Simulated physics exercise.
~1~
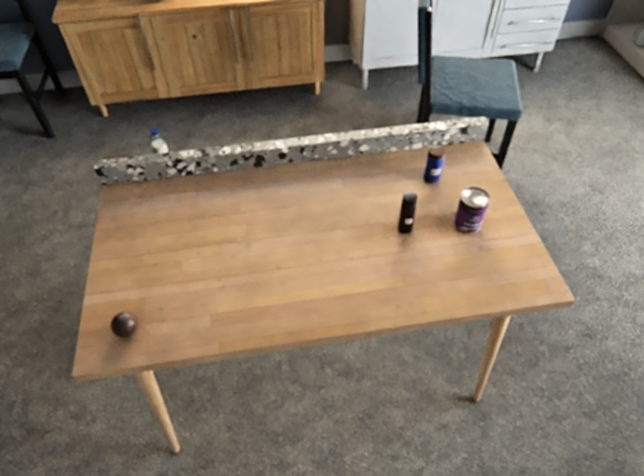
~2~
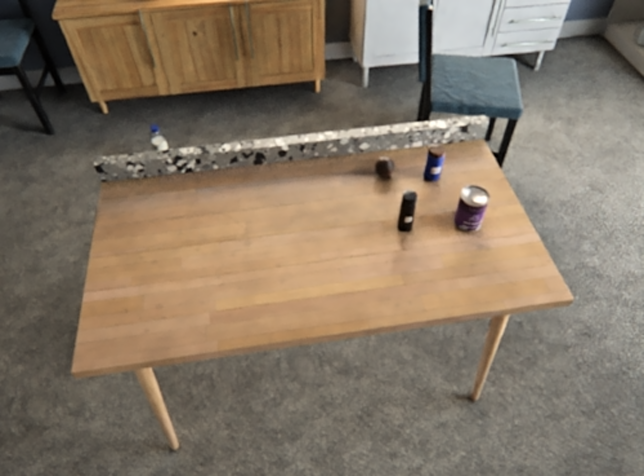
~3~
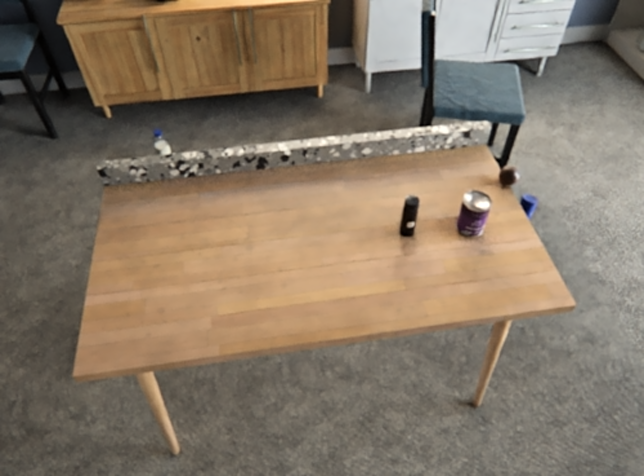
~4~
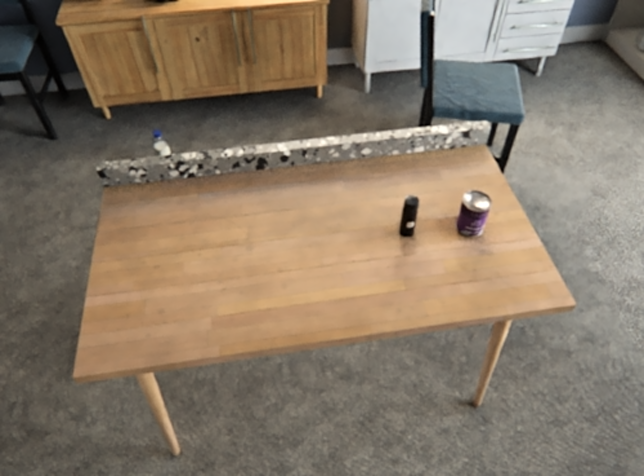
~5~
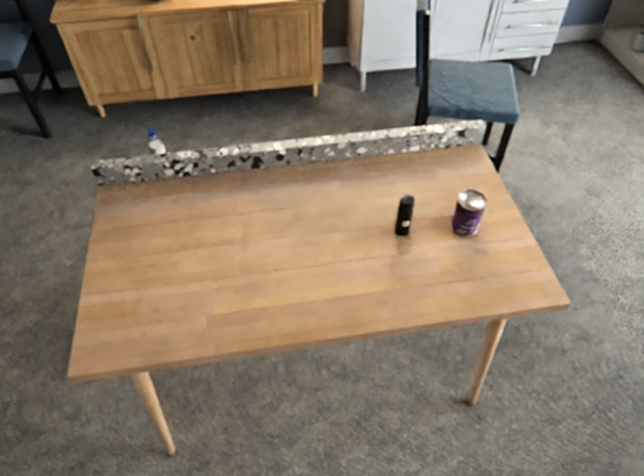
A brown ball rolls across the table and a blue shaker falls off the right side.
